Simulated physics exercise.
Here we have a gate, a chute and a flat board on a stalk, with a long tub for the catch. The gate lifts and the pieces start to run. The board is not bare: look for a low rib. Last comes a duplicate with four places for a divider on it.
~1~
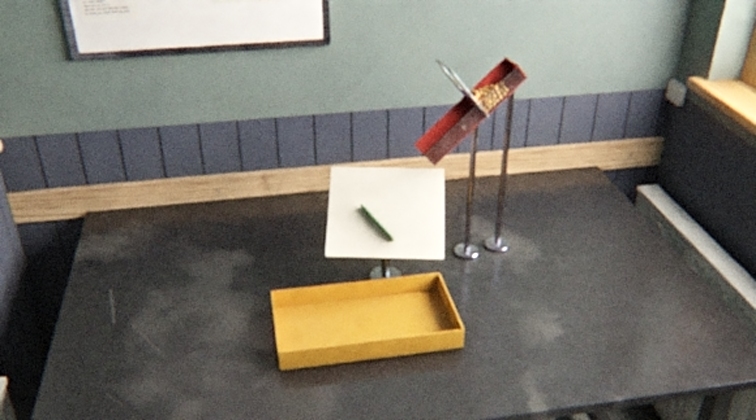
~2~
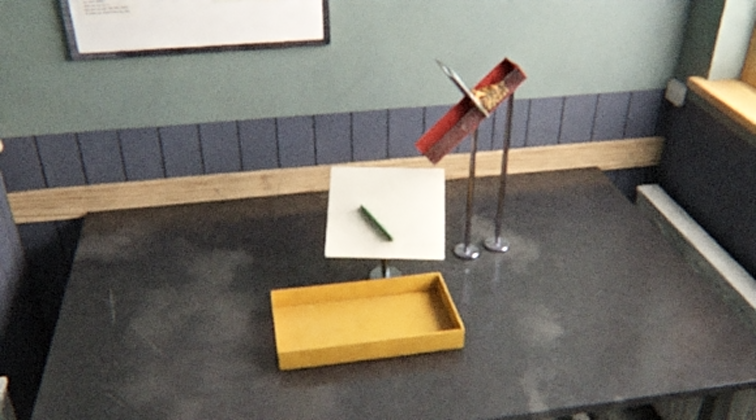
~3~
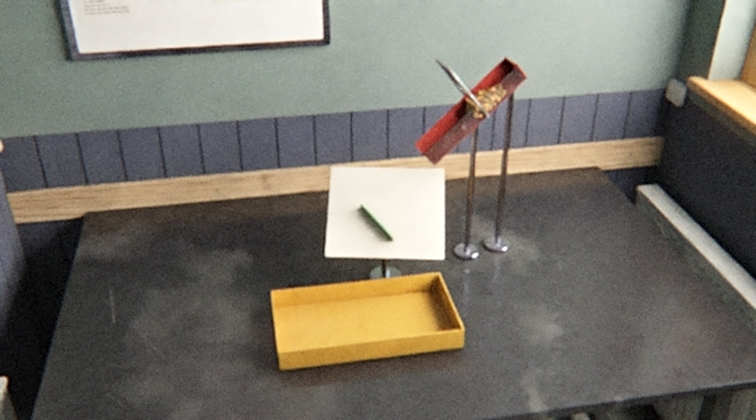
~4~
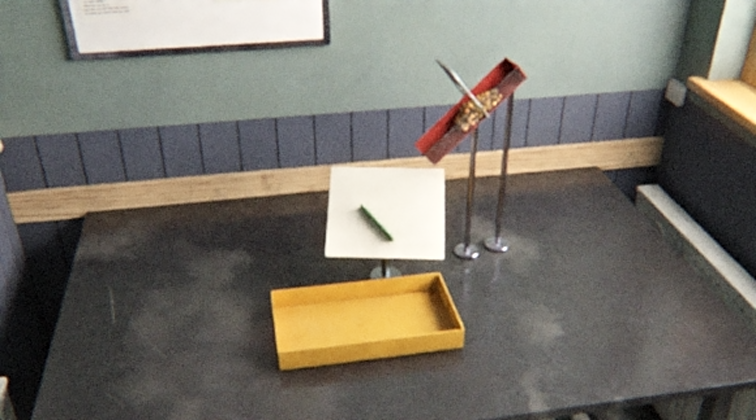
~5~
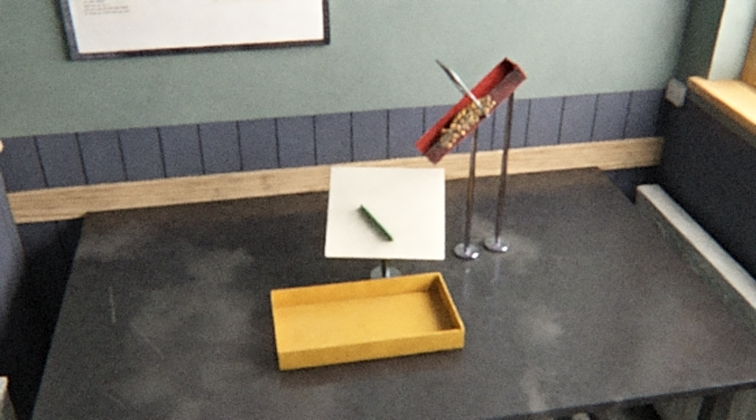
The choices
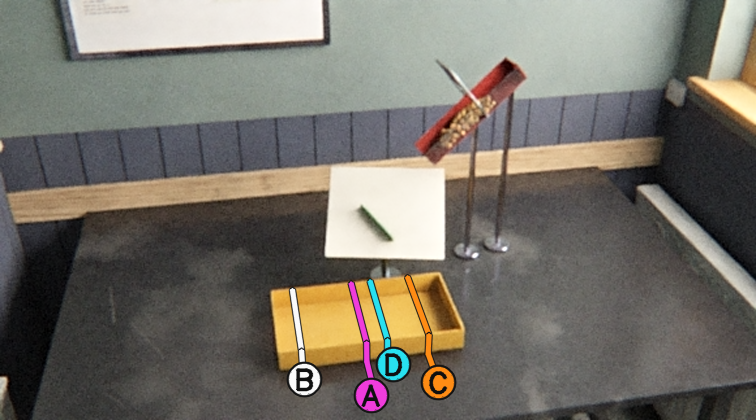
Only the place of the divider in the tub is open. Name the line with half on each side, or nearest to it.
I would pick line C.
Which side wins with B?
More lands on the right.
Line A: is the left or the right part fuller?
The right side.
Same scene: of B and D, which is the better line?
It is D.
On the marked copy, line A crosses the front rim at (366, 342); line B crosses the front rim at (301, 350); line C crosses the front rim at (428, 334); line D crosses the front rim at (387, 339).
For line A, of what is caught, about a quarter on the left of the divider, most on the right.
For line B, of what is caught, a stray few on the left of the divider, nearly all on the right.
For line C, of what is caught, about half on the left of the divider, about half on the right.
For line D, of what is caught, about a quarter on the left of the divider, most on the right.
